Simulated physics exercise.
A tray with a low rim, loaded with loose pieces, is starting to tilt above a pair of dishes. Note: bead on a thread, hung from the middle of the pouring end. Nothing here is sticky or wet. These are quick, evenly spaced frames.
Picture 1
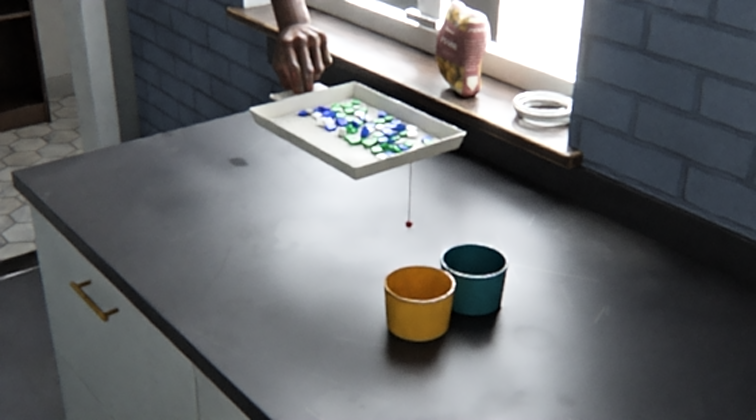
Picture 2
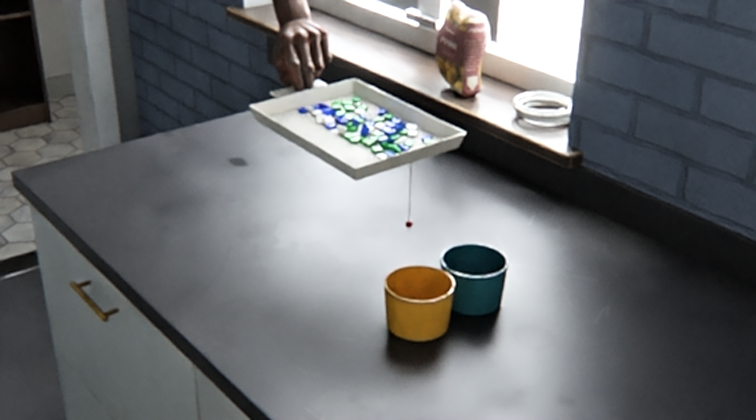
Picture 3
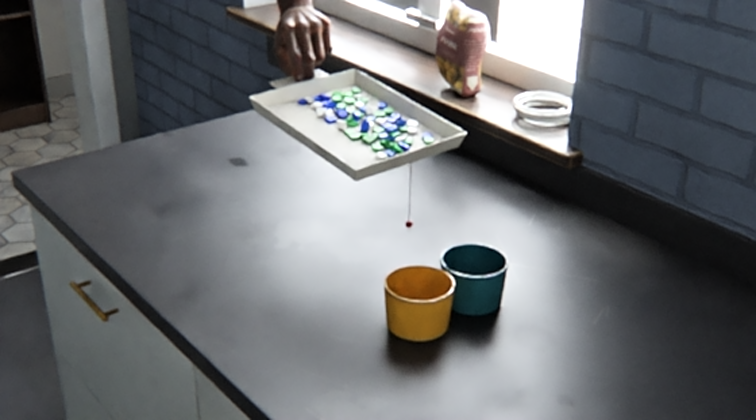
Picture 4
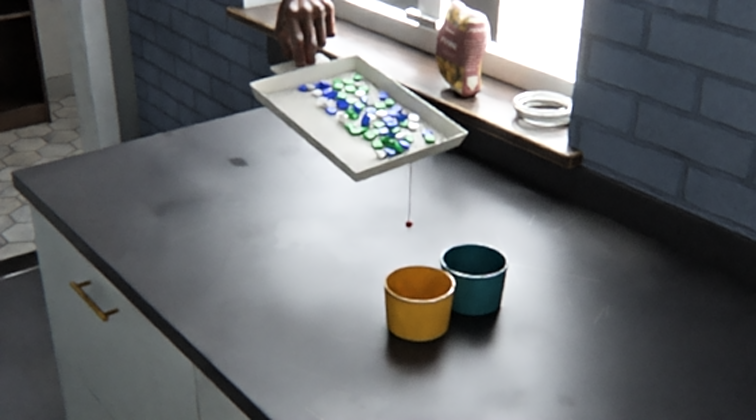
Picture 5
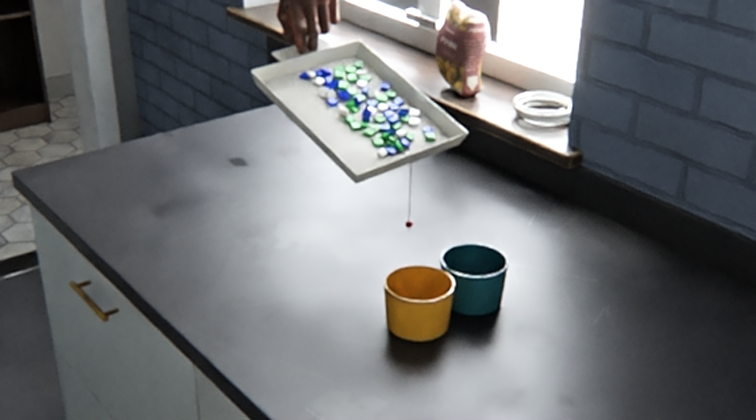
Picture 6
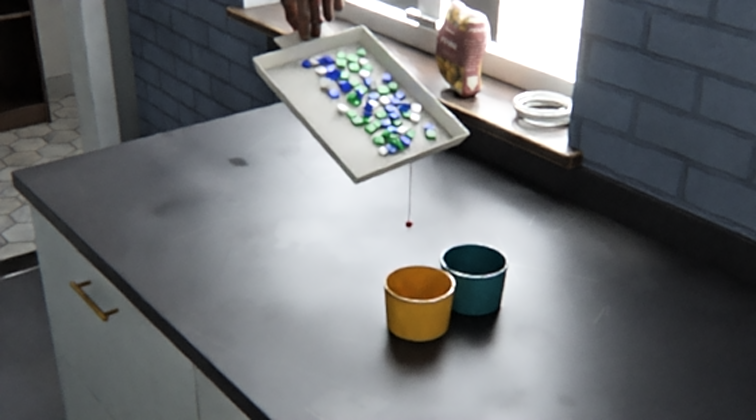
A hand at the upper left grips the handle of a shallow white tray of blue, green and white mosaic tiles, seen from above over a dark counter beside a window. Below stand a yellow dish at left and a teal one at right, with a red bead hanging on a thread. The hand steadily raises the tray's handle end, its left front corner dipping slightly, while the camera stays still.
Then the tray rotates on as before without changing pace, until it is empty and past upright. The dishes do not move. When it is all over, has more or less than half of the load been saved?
Most gets spilled.
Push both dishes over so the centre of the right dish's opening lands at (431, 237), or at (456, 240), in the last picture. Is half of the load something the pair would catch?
Result, first place: Exceeding half; second place: Exceeding half.
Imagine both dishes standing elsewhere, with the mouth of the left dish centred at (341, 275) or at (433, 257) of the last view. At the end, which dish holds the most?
For the two places in order: The rightward one, the leftward one.
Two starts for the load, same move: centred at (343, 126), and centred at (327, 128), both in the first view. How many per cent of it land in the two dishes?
Roughly 10 per cent, then 10 per cent.
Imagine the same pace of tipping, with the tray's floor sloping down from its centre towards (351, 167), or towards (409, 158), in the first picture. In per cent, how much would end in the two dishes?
I'd say some 0 in a hundred at first, then 10 in a hundred.
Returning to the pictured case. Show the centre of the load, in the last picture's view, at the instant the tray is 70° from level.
Look close to (405, 157) in the last picture.
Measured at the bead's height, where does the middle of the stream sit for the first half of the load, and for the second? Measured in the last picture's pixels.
First half (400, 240); second half (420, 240).
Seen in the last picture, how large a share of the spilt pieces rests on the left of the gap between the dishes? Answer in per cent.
Looks like close to 90 per cent of it.
Soon after the last picture, tray tipped steeply; nearly all on the tray; a small part in the air.
A little later, tray tipped past a quarter turn; about a quarter on the tray; a stray few in the left dish; a stray few in the right dish; about a third outside both; about a third in the air.
Later still, tray tipped past a quarter turn; a stray few in the left dish; a small part in the right dish; nearly all outside both.
At rest, tray tipped past a quarter turn; a stray few in the left dish; a small part in the right dish; nearly all outside both.
